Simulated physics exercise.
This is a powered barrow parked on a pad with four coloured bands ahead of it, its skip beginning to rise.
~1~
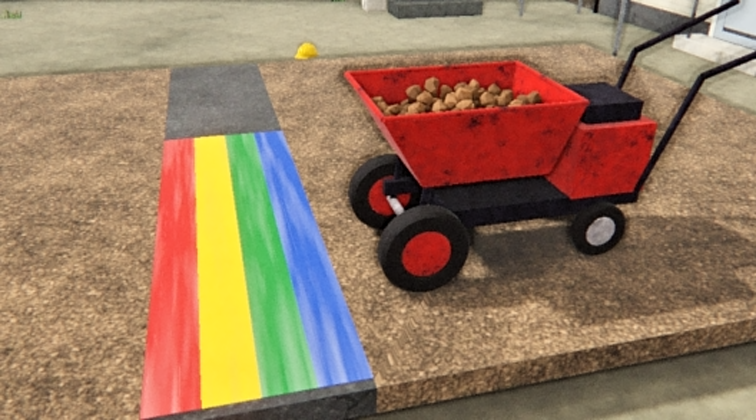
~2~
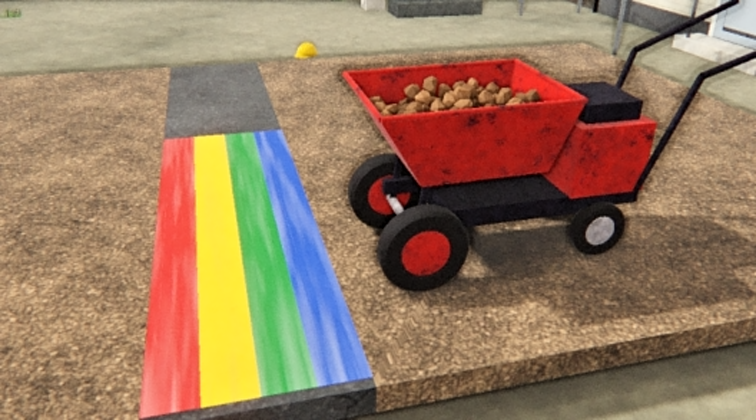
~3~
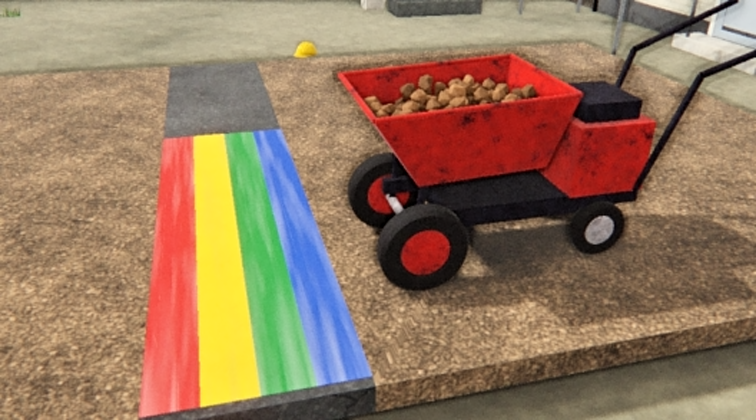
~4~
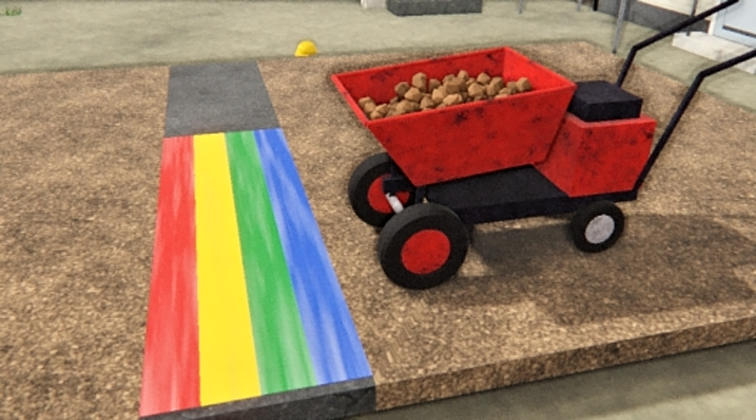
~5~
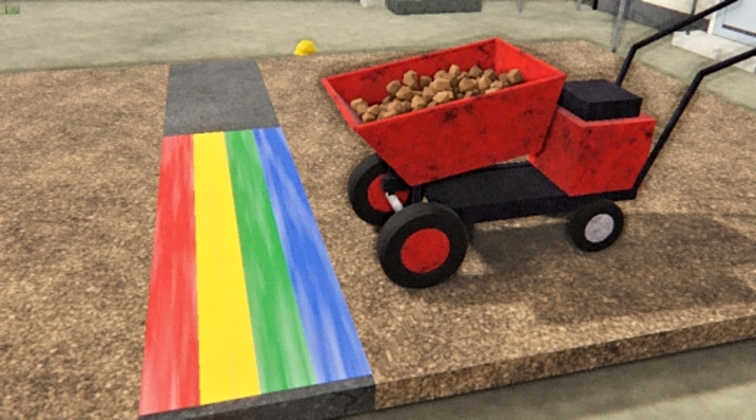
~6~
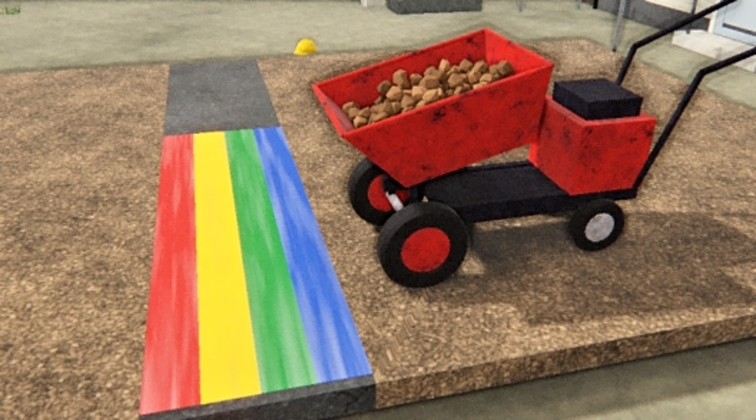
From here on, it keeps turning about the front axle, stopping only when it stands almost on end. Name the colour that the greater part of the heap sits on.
Yellow.
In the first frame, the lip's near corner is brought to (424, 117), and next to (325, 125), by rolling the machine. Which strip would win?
Case 1 - the strip in green; case 2 - red.
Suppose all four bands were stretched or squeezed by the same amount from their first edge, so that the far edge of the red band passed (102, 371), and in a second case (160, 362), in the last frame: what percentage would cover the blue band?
0 % and 0 %, near enough.
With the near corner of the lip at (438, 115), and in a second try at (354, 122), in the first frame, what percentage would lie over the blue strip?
About 20 % and 0 %.
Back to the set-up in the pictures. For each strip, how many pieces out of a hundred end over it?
Split by strip in per cent: Blue 0; green 15; yellow 30; red 20.
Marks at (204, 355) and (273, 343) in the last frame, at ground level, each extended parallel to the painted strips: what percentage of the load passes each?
Some 30 and some 70 per cent, respectively.
Soon, skip tipped steeply; all in the skip.
A while on, skip tipped right over; nearly all in the skip; a stray few over the green strip; a small part over the yellow strip.
Towards the end, skip tipped right over; about a third in the skip; a small part over the green strip; about a quarter over the yellow strip; a small part over the red strip; a small part off the paint.
Finally, skip tipped right over; about a quarter in the skip; a stray few over the blue strip; a small part over the green strip; about a quarter over the yellow strip; about a quarter over the red strip; a small part off the paint.
